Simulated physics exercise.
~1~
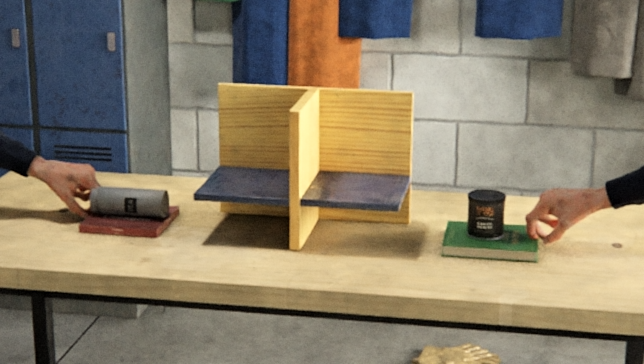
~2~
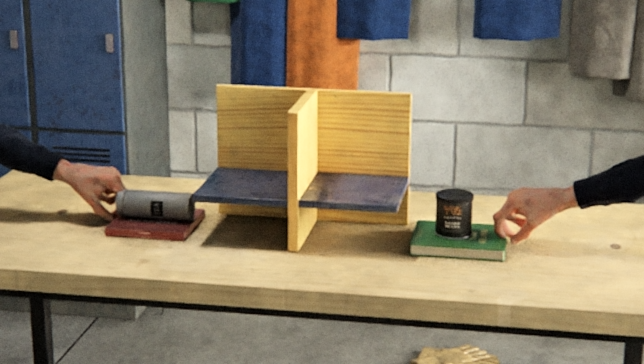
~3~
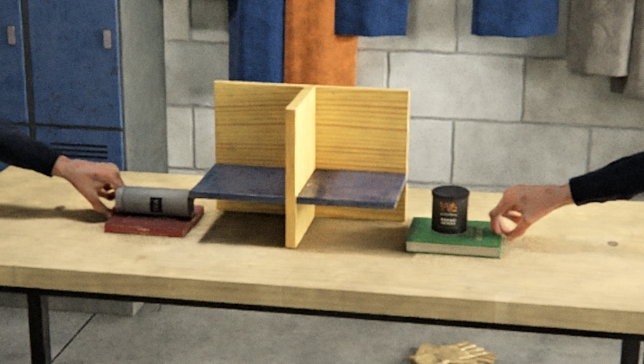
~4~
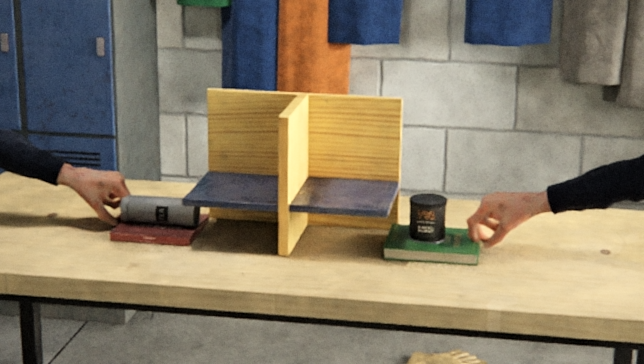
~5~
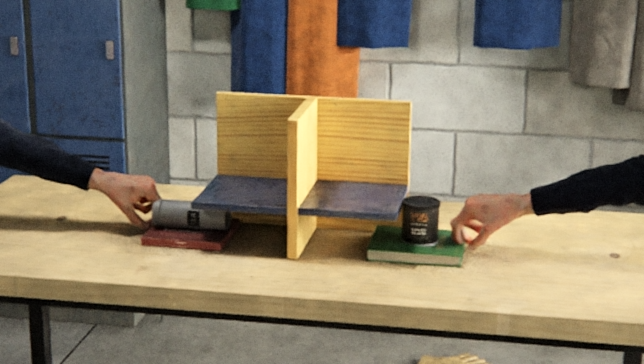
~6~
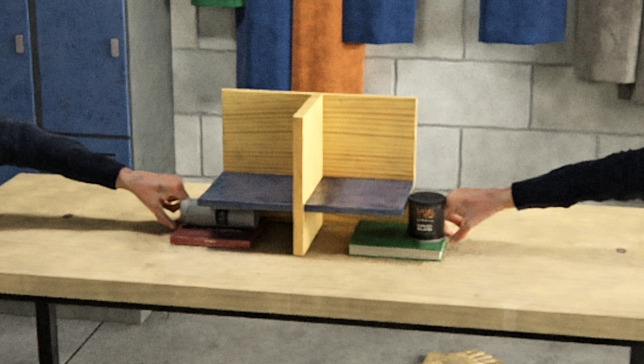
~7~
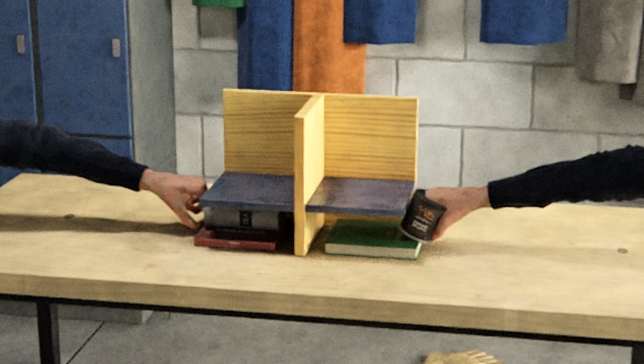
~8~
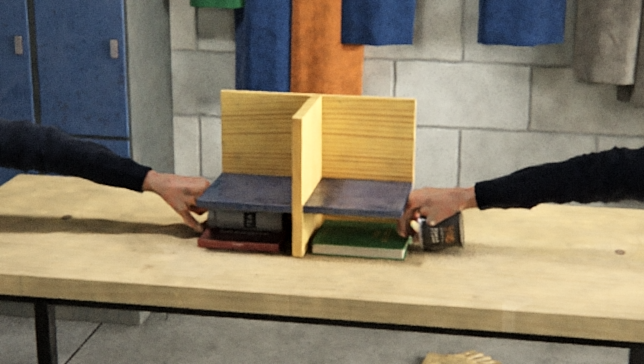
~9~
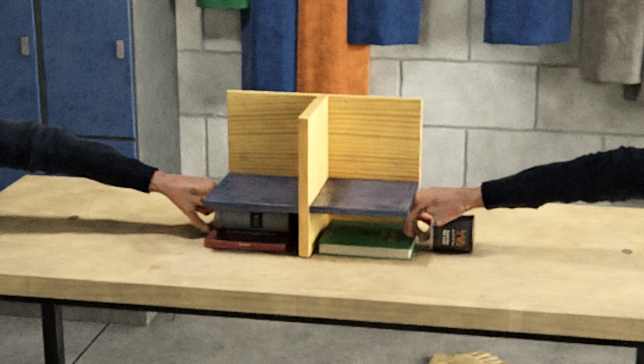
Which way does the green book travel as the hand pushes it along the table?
The green book moves to the left, going in under the shelf on its side of the rack.
